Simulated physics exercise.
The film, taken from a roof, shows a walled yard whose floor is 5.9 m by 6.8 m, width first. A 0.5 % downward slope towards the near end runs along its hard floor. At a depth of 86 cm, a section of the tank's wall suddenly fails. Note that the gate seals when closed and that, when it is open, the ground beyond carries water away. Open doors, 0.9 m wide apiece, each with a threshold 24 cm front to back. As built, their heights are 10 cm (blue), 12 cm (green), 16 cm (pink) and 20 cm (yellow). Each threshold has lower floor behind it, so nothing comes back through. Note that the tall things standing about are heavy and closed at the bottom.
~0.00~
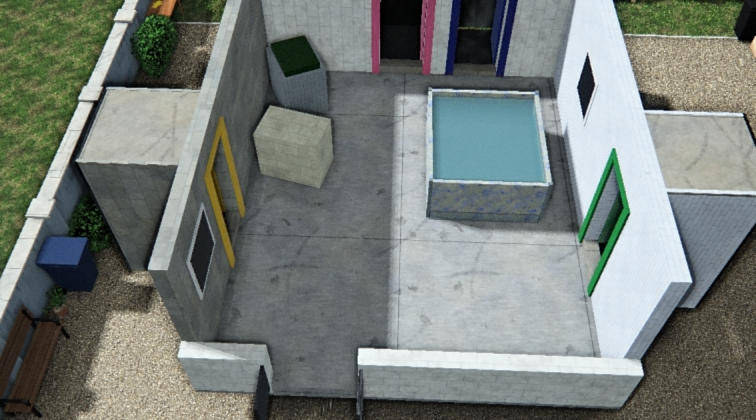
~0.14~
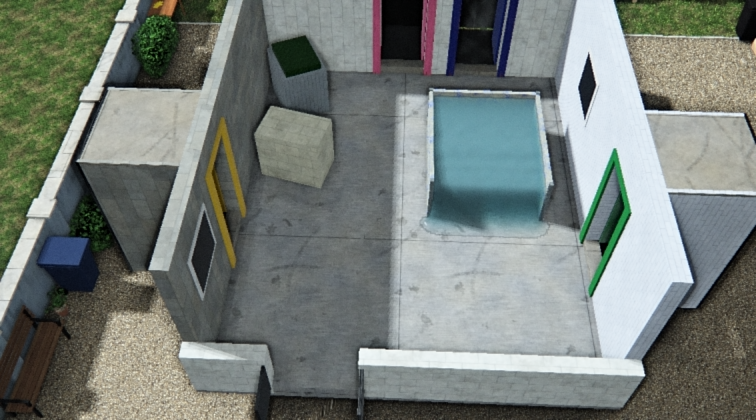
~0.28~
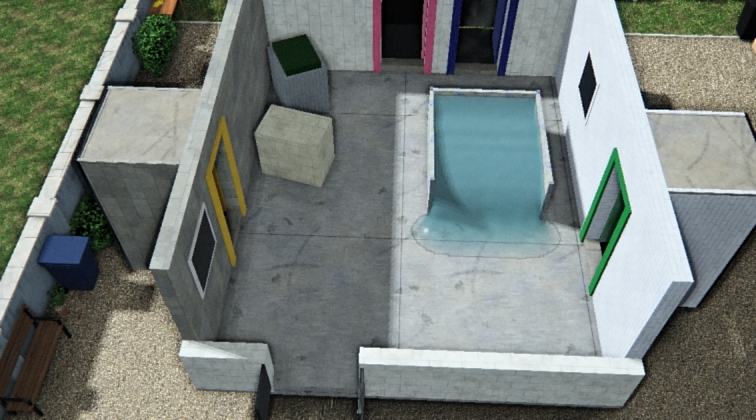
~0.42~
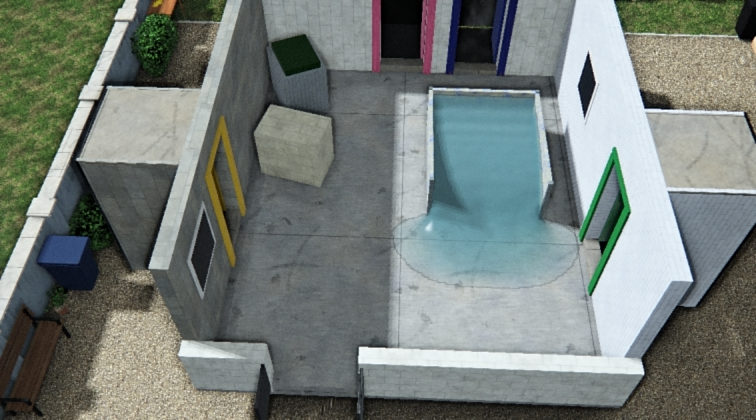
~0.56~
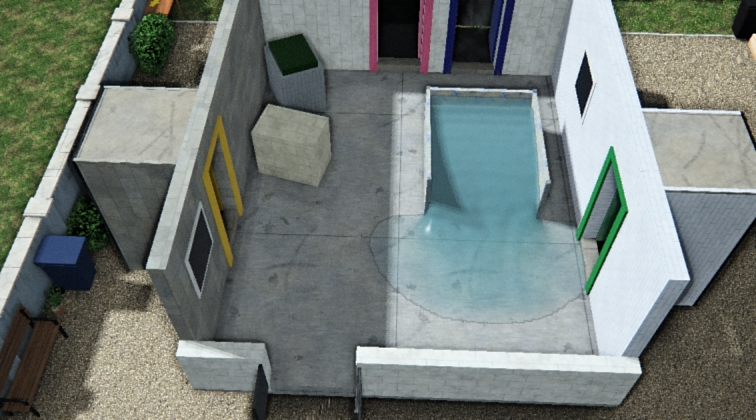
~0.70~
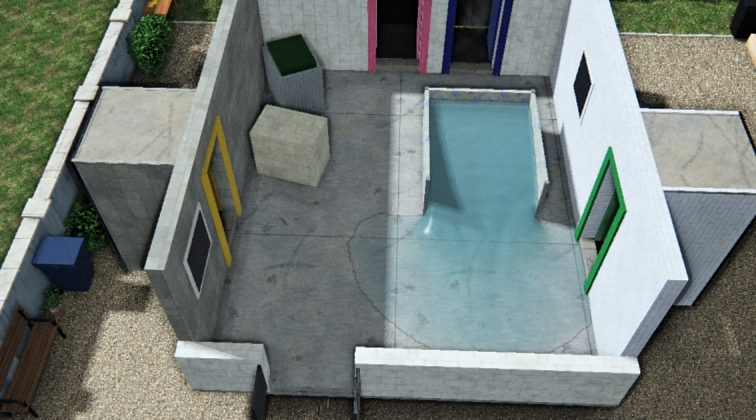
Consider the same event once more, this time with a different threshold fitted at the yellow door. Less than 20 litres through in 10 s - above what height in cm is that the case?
Above about 15 cm.
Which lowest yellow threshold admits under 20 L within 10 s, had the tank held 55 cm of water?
You'd need a step of close to 8.5 cm.
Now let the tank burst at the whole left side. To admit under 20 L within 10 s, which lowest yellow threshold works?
At least roughly 28 centimetres tall.
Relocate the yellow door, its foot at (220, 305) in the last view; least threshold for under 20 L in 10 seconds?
Something near 21 cm.
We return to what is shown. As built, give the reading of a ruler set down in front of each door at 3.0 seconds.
At the blue door the depth is 0 cm, at green 23 cm, at pink 0 cm and at yellow 0 cm.
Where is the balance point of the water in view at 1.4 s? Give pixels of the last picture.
The centre of all the water is around (479, 238).
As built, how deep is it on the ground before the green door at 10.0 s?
About 5.5 cm.
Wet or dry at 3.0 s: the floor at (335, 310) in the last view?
At that moment it's submerged.
After 1.4 s water covers 35 % of the floor, deepest (56 cm) near (582, 381); it has not reached the yellow door.
After 3.0 s water covers 45 % of the floor, deepest (36 cm) near (209, 368); it has not reached the yellow door.
After 10.0 s water covers 95 % of the floor, deepest (12 cm) near (414, 174); 9 cm at the yellow door, 2 litres in over its 20 cm threshold.
At the yellow door as built, the water arrived by 3.2 s and peaked near 20 cm at 4.6 s.
Run again over the same 10 s with other heights there, 29 litres in over 14 cm, 4 litres over 18.5 cm. The limit of 20 litres is kept from about 15 cm up.
